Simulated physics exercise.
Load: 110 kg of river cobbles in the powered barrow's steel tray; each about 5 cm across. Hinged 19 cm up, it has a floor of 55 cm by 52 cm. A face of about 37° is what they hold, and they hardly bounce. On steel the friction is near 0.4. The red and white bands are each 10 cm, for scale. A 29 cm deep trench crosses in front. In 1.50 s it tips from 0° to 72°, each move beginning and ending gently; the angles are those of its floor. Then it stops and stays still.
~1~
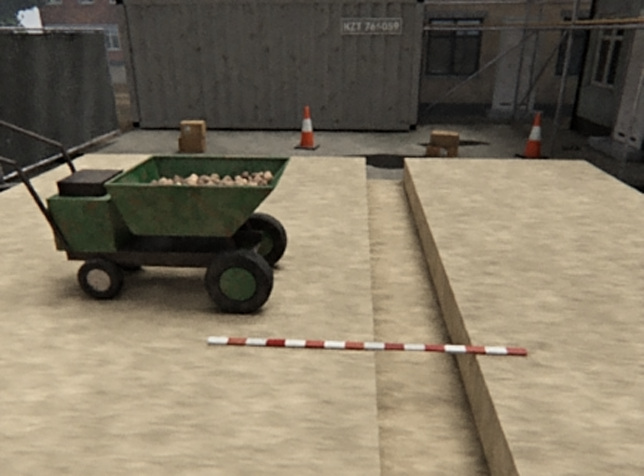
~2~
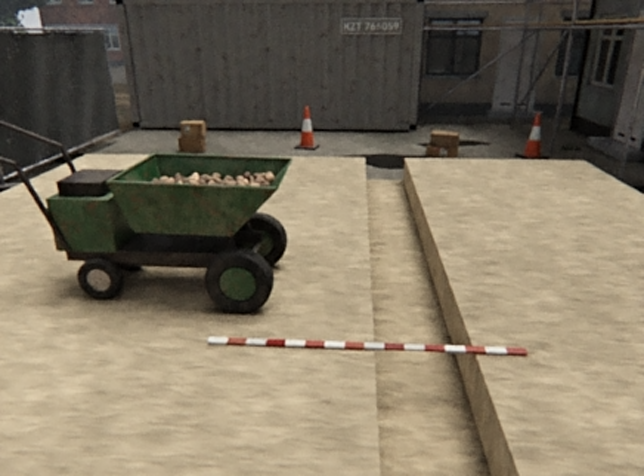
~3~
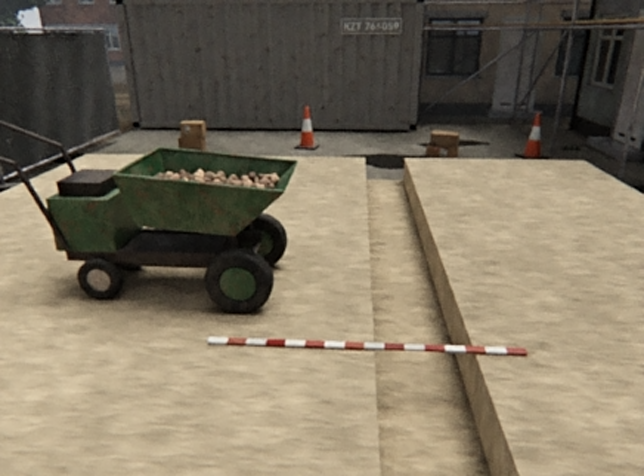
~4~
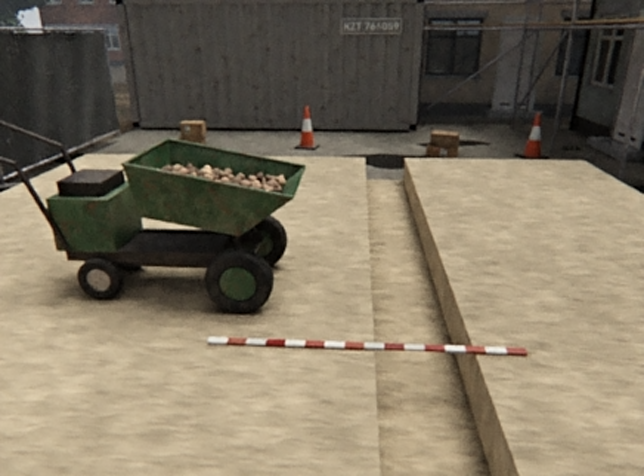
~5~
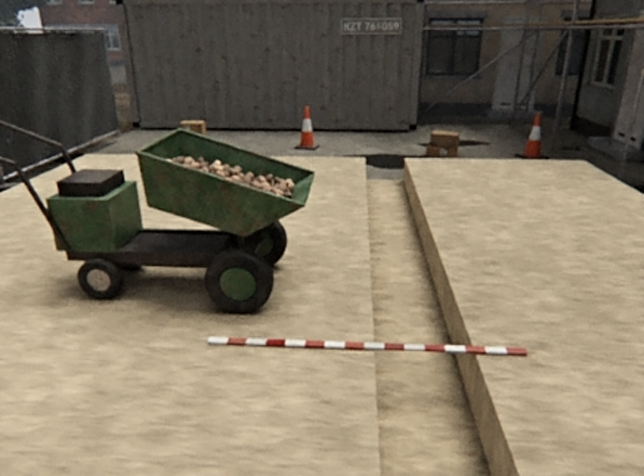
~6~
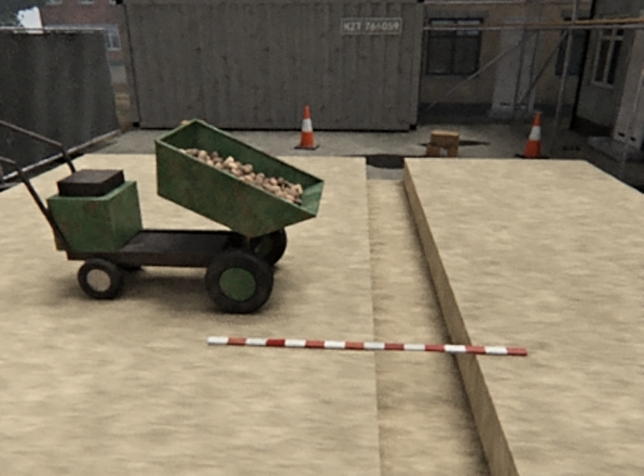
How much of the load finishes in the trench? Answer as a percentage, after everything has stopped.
Some 89 per cent of it.
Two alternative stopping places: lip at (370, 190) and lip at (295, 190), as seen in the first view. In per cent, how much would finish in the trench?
Close to 50 percent in the first case, 100 percent in the second.
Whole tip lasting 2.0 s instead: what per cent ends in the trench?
Roughly 85 per cent would.
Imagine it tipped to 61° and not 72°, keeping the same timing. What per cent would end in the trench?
Then about 75 per cent.
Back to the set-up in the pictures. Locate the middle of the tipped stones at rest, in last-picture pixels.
Their centre sits close to (404, 323).
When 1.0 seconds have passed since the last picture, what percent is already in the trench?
I'd put it near 35 per cent.
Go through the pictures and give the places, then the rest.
In the first frame, the tray is at 0°, its lip at (274, 188); the top of the load is at (228, 180).
In the second frame, the tray is at 1°, its lip at (276, 189); the top of the load is at (219, 180).
In the third frame, the tray is at 5°, its lip at (283, 192); the top of the load is at (182, 177).
In the fourth frame, the tray is at 10°, its lip at (293, 198); the top of the load is at (179, 171).
In the fifth frame, the tray is at 17°, its lip at (304, 206); the top of the load is at (184, 163).
The sixth frame shows lip at (316, 216), floor tilted 25°, highest stones at (190, 155).
Then, 0.5 s after the last picture the floor is at 60°, 100 % in the tray; the foremost stones are at (346, 250).
Then, 1.0 s after the last picture the floor is at 72°, 49 % in the tray, 14 % short of the trench, 37 % in the trench; the foremost stones are at (442, 336).
Then, 1.4 s after the last picture the floor is at 72°, 15 % in the tray, 16 % short of the trench, 69 % in the trench; the foremost stones are at (447, 327).
Then, 3.3 s after the last picture the floor is at 72°, 0 % in the tray, 11 % short of the trench, 89 % in the trench; the foremost stones are at (444, 318).
